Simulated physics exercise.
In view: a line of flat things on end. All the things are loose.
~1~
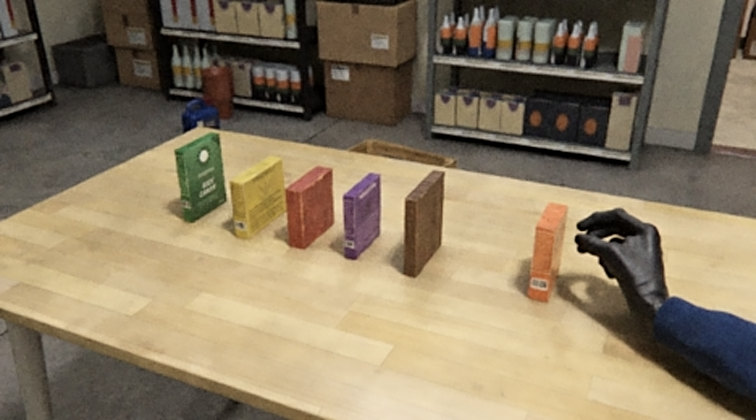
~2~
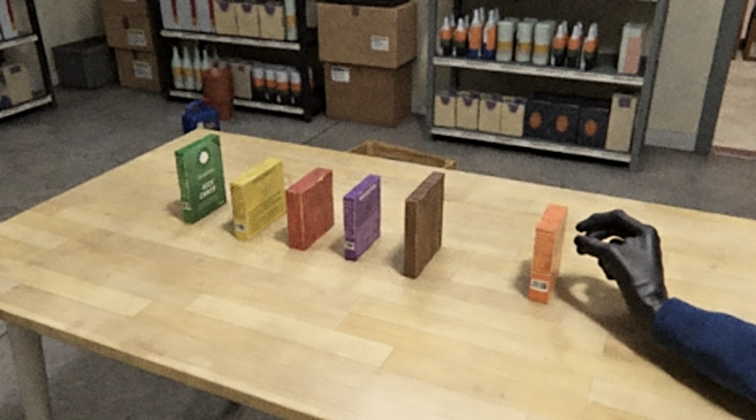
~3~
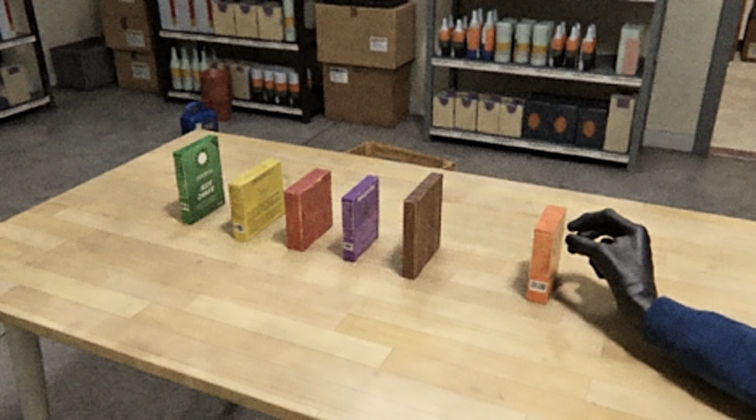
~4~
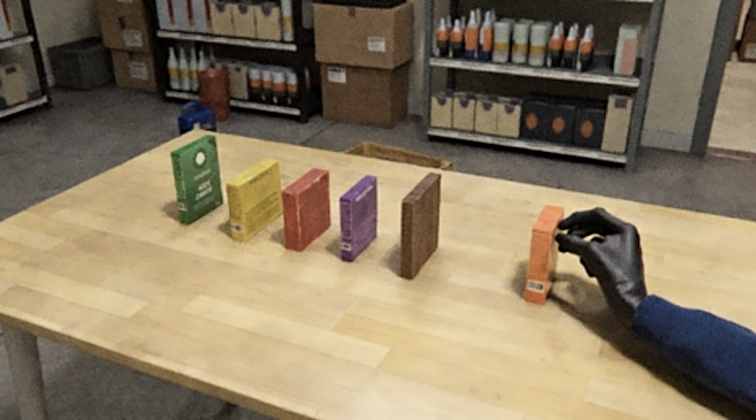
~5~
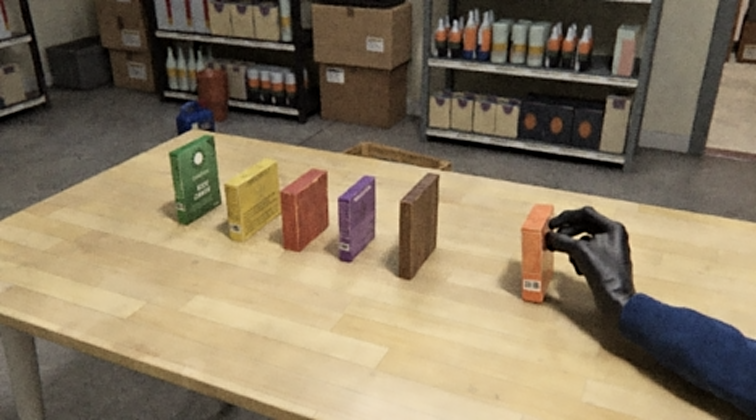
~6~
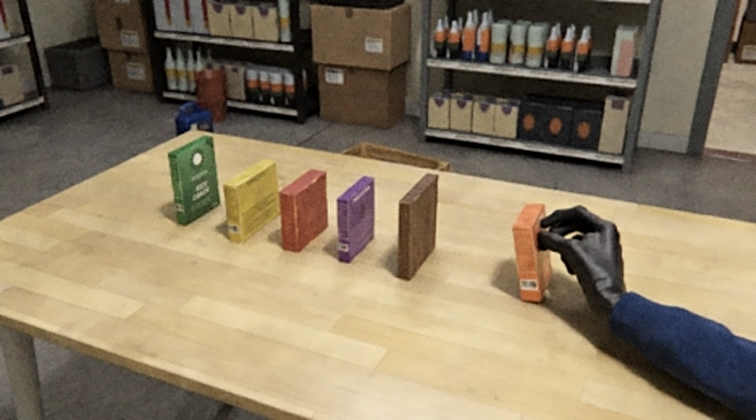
At first, six upright flat packets stand in a spaced line on a wooden table, with a black-gloved hand just right of the orange one. The hand moves left and touches the orange packet, then pushes it so that it leans slightly left, while the other five stay upright.
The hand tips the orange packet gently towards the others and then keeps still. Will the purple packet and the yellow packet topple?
The purple packet is still upright, the yellow packet is still upright.
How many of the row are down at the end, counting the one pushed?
1 of them.
Then, 0.38 s on from there, orange packet 91° over.
Then, 0.76 s on from there, orange packet 90° over.
In the end, all 4 unmoved. At the end, from the last picture's camera, purple packet near (356, 219), yellow packet near (253, 200).
